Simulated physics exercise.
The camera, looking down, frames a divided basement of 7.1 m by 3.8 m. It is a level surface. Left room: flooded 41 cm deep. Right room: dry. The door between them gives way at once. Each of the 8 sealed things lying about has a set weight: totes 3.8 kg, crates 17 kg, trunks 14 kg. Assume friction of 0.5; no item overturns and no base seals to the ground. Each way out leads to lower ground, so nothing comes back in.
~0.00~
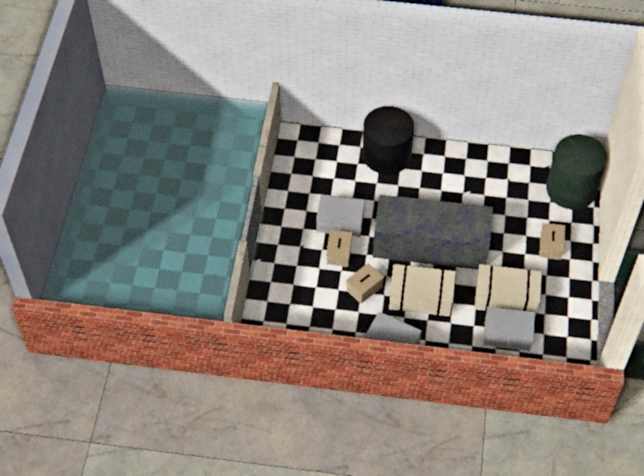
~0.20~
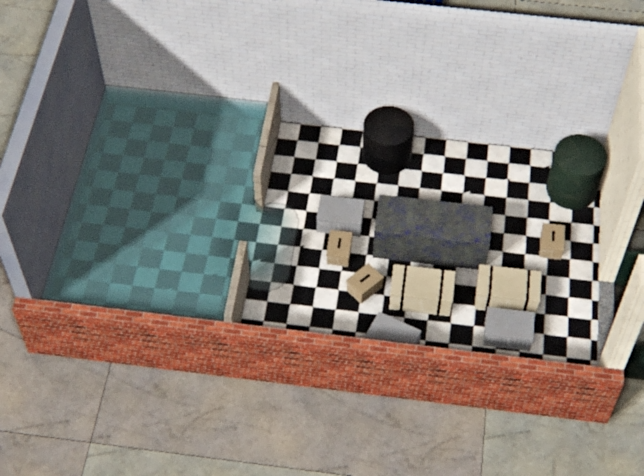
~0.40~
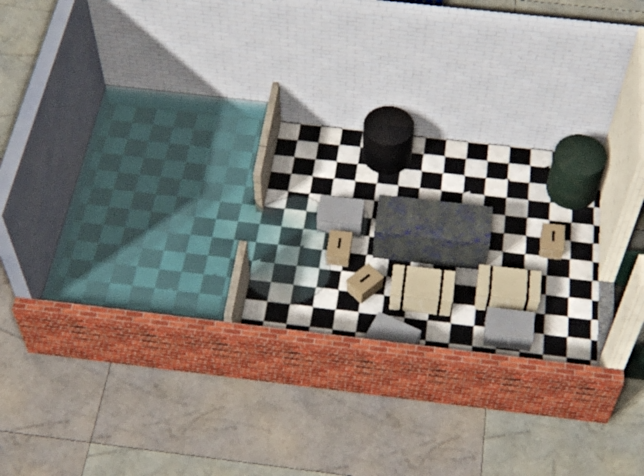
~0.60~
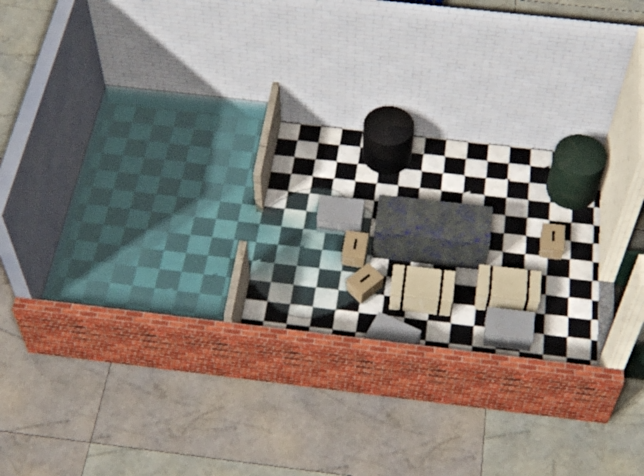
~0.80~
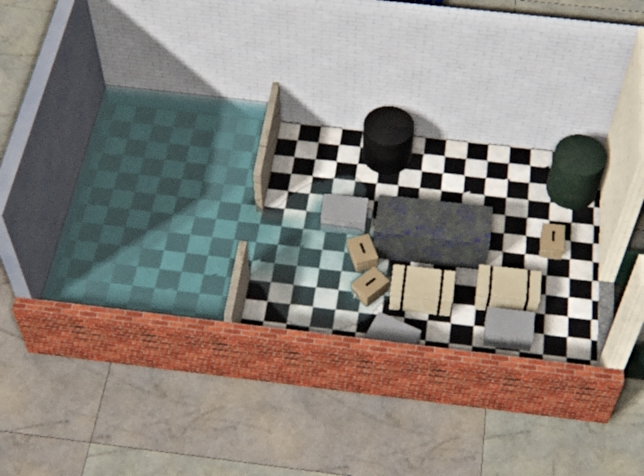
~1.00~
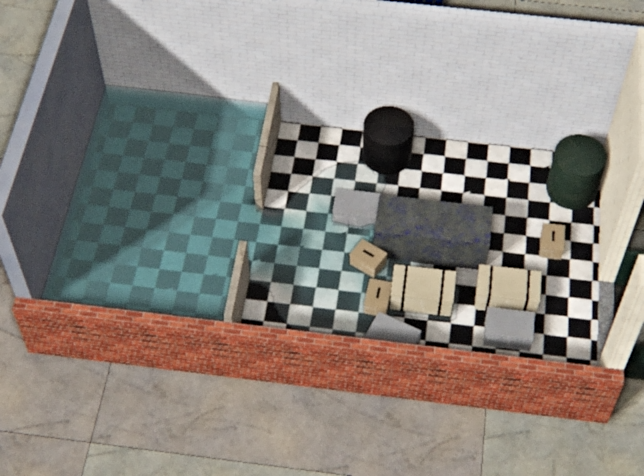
A sheet of teal water on the left spread through a gap that opened in the dividing wall onto the checkered floor, then nudged two small tan boxes and a gray block a little rightward.
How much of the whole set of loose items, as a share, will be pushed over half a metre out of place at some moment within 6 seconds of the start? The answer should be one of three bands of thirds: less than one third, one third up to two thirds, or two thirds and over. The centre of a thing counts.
It falls in the band two thirds and over.
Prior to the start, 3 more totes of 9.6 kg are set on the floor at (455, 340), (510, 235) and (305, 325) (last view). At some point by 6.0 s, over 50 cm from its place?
In order: Greater, smaller and smaller.
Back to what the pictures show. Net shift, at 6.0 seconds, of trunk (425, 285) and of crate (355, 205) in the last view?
First named - washed out; second named - 250 cm.
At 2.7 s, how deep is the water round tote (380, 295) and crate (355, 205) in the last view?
13 and 10 cm.
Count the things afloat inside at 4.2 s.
Count at that moment: 5.
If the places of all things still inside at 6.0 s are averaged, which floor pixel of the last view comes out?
Mean position: Approximately (528, 230).
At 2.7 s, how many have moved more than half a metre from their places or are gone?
5.
After 1.4 s 2 of 8 are over 50 cm from their spots; 2 afloat.
After 2.7 s 5 of 8 are over 50 cm from their spots; 4 afloat.
After 4.2 s 7 of 8 are over 50 cm from their spots; 5 afloat.
After 6.0 s 8 of 8 are over 50 cm from their spots, and 8 have been at some point; 4 afloat.
